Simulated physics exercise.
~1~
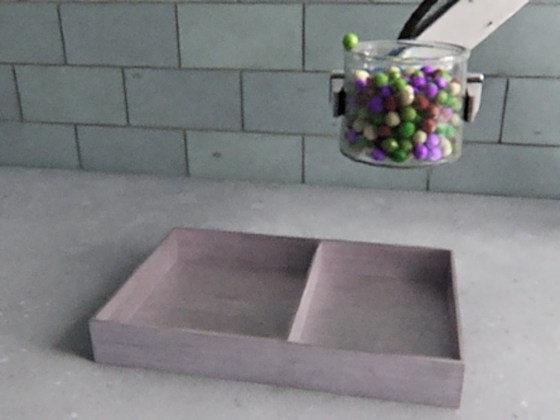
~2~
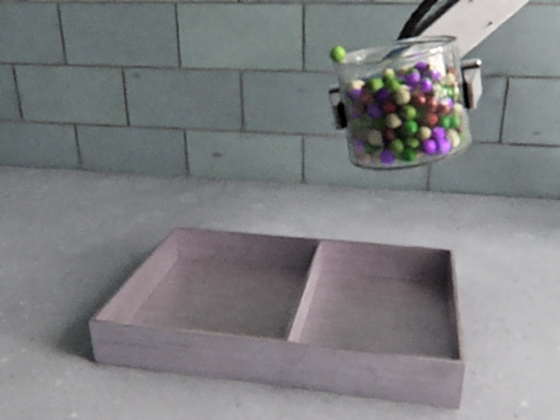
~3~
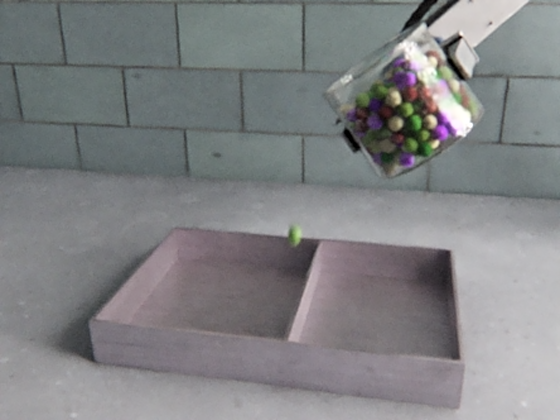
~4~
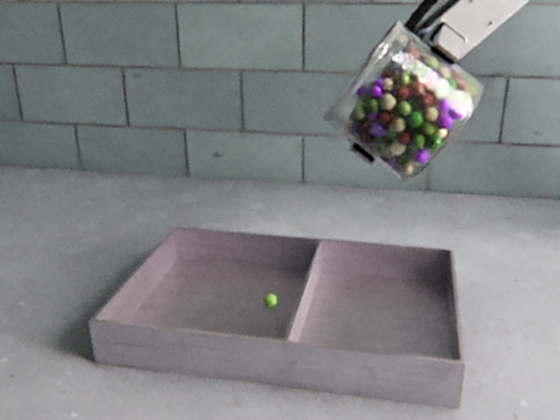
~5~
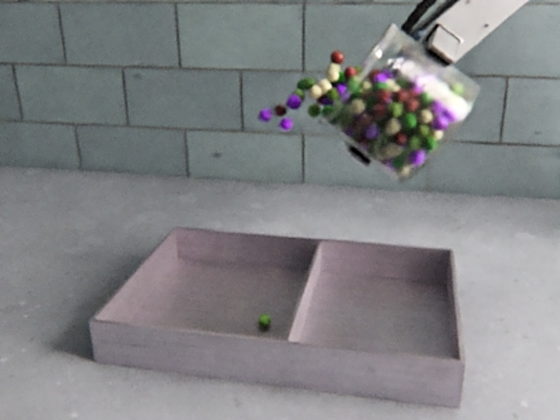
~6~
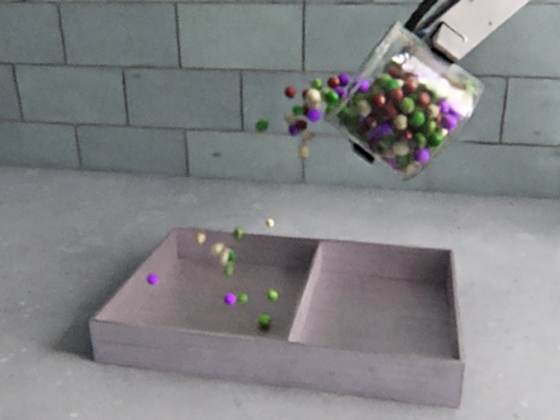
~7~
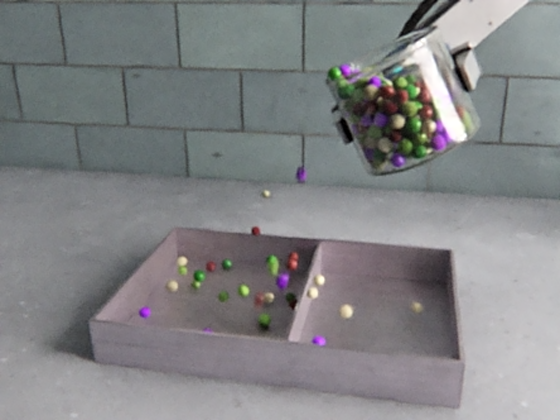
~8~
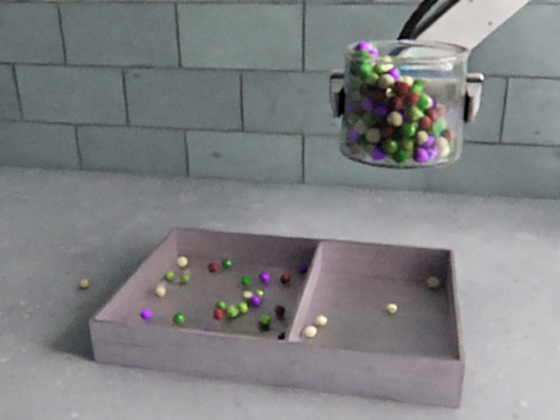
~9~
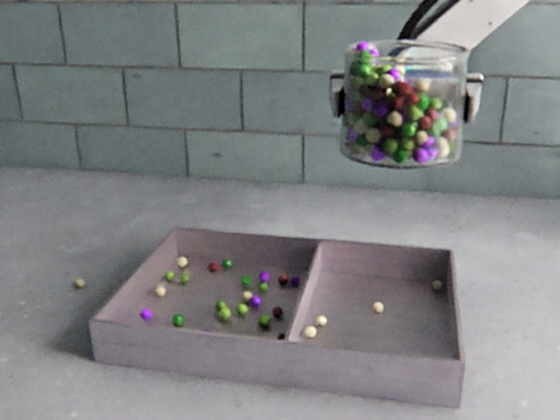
Robotic arm tipping a glass jar of colourful balls, spilling some into a divided tray, then righting it still mostly full.
